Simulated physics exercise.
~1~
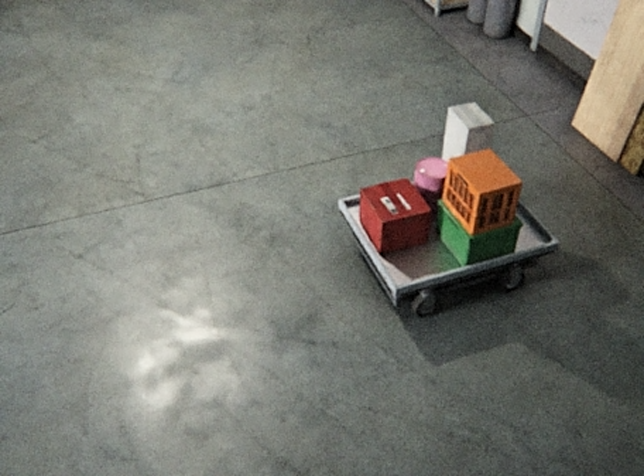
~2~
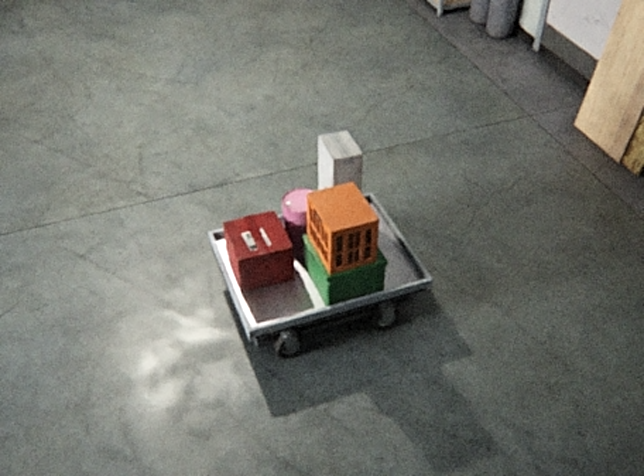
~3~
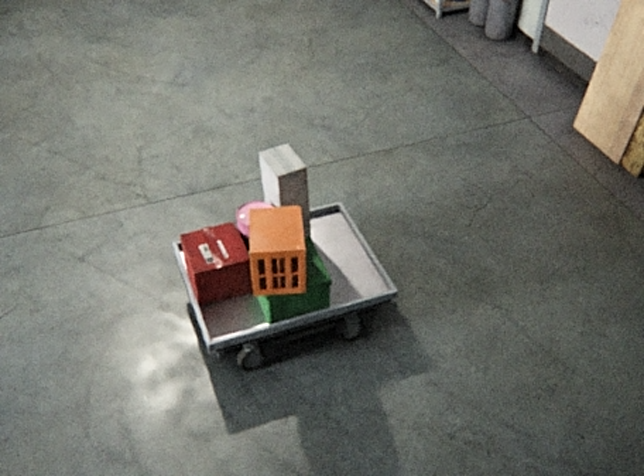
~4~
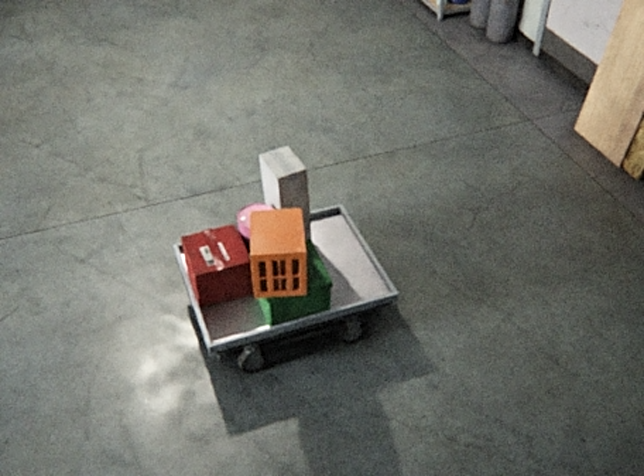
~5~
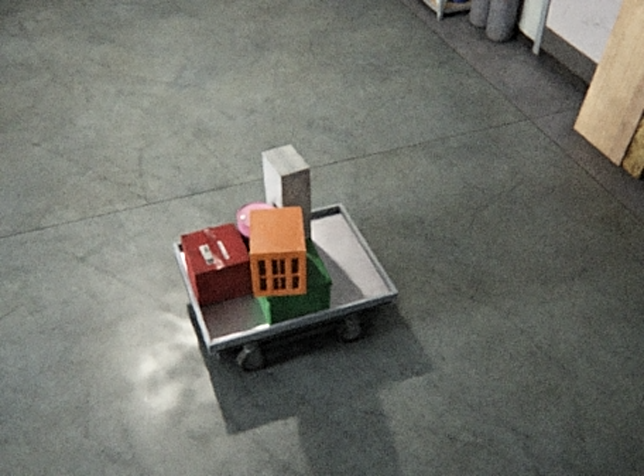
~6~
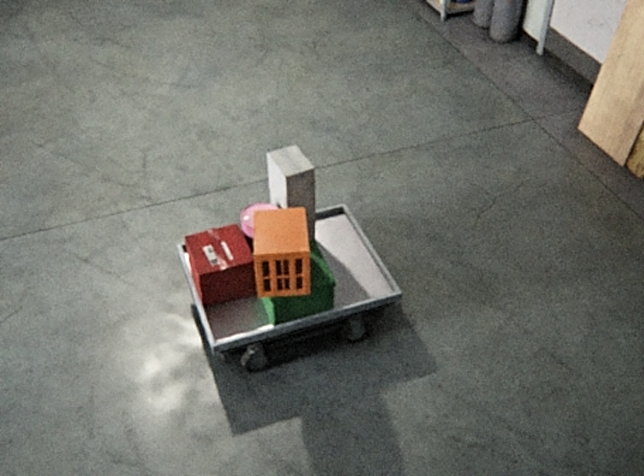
Cart carrying five items rolling left across a concrete floor and stopping, its orange crate shifting askew but staying atop the green tote.
